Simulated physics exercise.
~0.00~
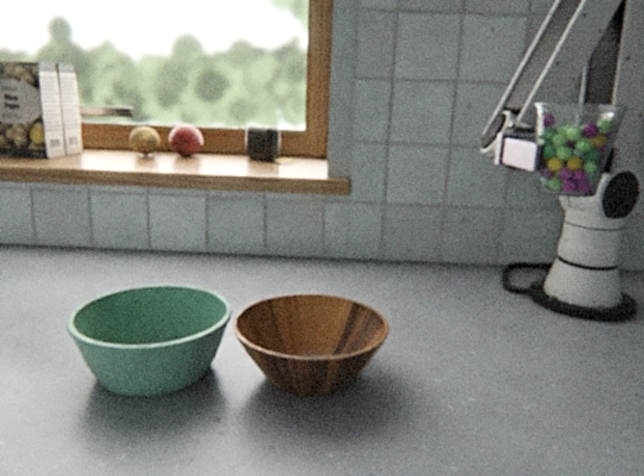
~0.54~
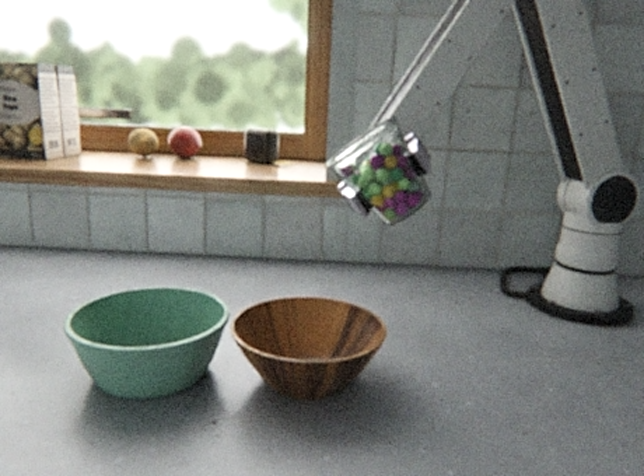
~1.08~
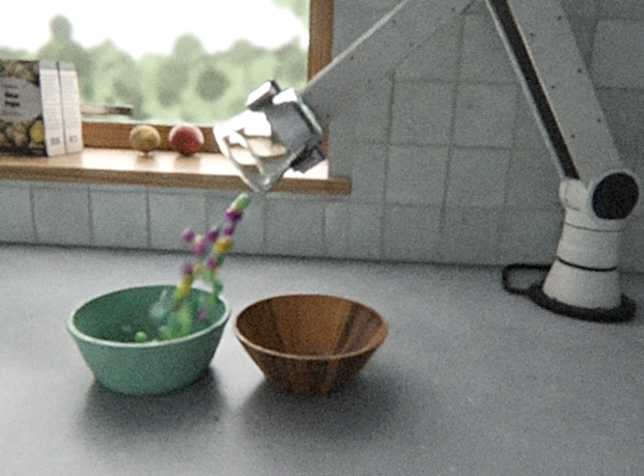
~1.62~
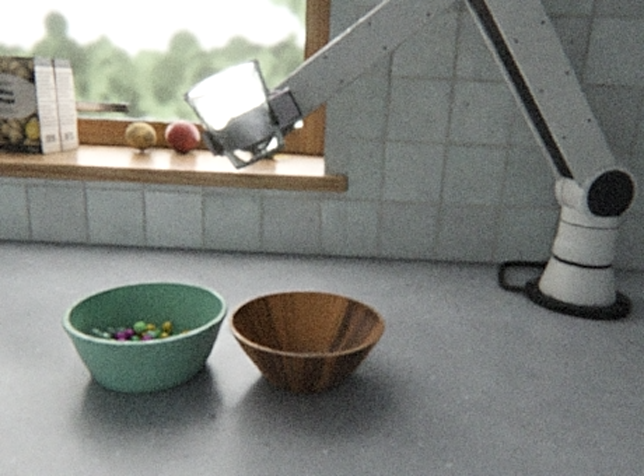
Robot arm carrying a clear tumbler of colourful round sweets leftward, tipping them all into the green bowl, then tilting the emptied tumbler back.
